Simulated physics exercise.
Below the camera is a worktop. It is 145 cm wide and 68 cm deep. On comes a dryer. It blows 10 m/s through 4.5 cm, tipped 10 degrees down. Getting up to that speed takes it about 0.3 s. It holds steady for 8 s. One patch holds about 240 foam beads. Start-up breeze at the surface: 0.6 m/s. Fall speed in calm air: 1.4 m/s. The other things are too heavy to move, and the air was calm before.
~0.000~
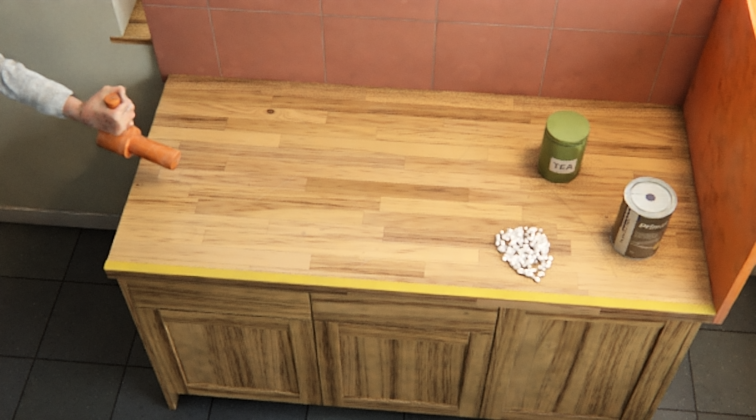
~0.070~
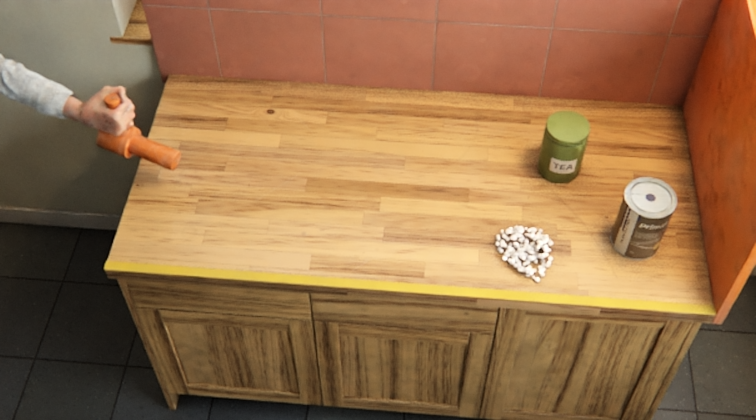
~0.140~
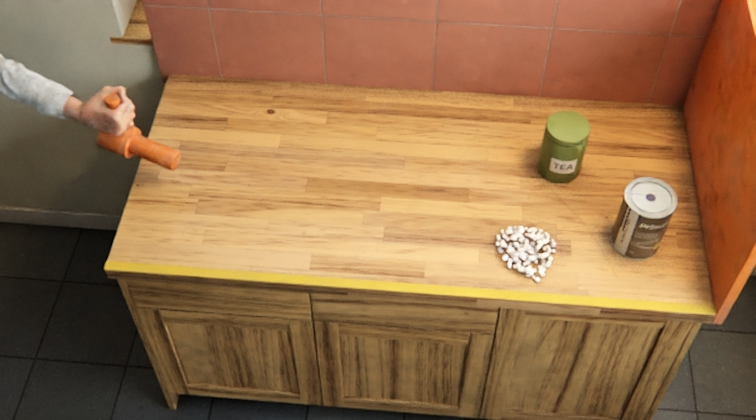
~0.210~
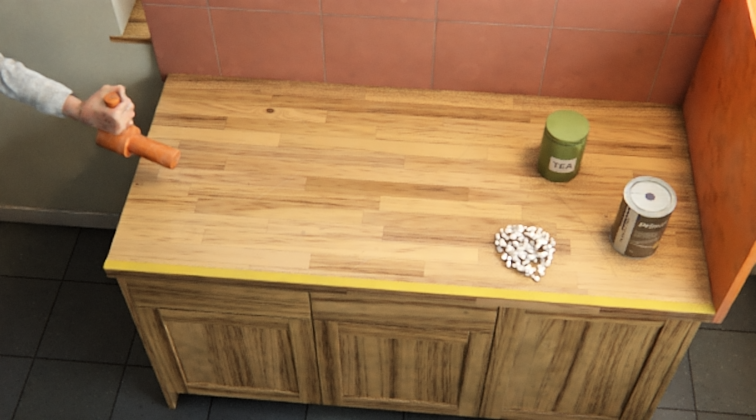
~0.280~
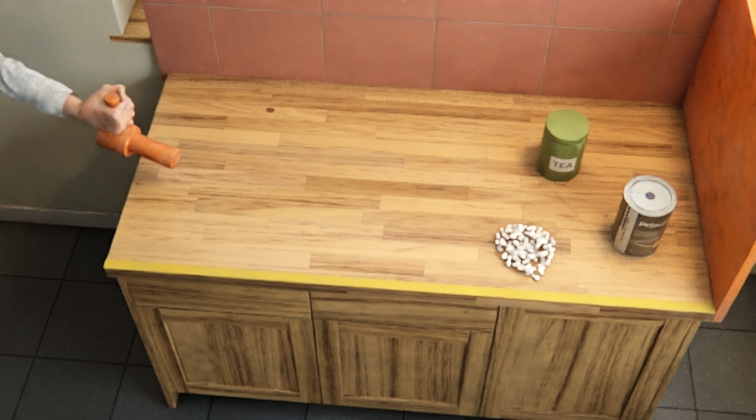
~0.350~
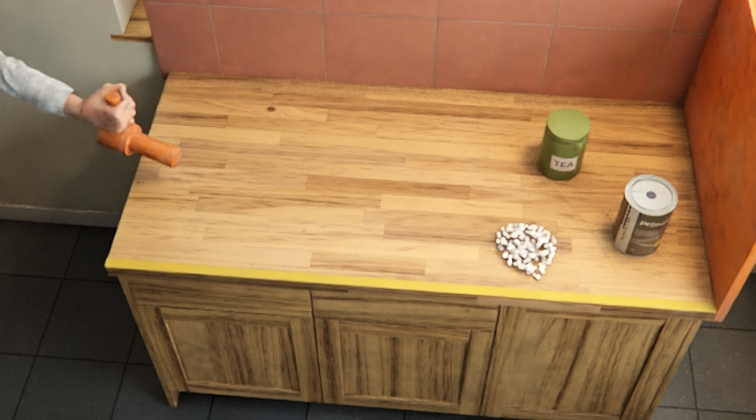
A hand in a pale sleeve holds an orange dryer at the left end of a wooden worktop, seen from above and in front, with pink tiles behind and cupboards below. A heap of white foam beads lies near the yellow front edge, right of centre, with a green tea jar behind it and a brown-and-silver tin further right. Nothing visibly moves, beads included, apart from a barely noticeable shift of the view.
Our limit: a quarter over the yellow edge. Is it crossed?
More than a quarter goes over that edge.
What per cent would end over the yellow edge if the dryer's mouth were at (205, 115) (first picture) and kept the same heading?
Then around 100 percent.
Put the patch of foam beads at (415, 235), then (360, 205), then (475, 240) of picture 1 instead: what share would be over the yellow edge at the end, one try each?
30, 2 and 30 in a hundred, respectively.
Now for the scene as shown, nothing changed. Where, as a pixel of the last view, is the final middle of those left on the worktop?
(666, 110).
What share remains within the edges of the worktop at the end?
I'd say close to 50 percent.
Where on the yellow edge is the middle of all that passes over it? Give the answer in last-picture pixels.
The halfway point of the crossings is around (653, 308) in the last picture.
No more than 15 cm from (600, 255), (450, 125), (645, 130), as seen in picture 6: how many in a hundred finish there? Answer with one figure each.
0 %, 0 %, 20 %.
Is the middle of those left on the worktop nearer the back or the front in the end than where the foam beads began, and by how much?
Shift: Towards the far edge, some 50 cm.
After 1.6 s the count stands so, 47 % are over the yellow edge; the middle of those still in play is near (691, 158).
After 2.6 s the count stands so, 51 % are over the yellow edge; the middle of those still in play is near (684, 107).
After 4.4 s the count stands so, 51 % are over the yellow edge; the middle of those still in play is near (682, 104).
After 8.0 s, at the end, 51 % are over the yellow edge; the middle of those still in play is near (666, 110).
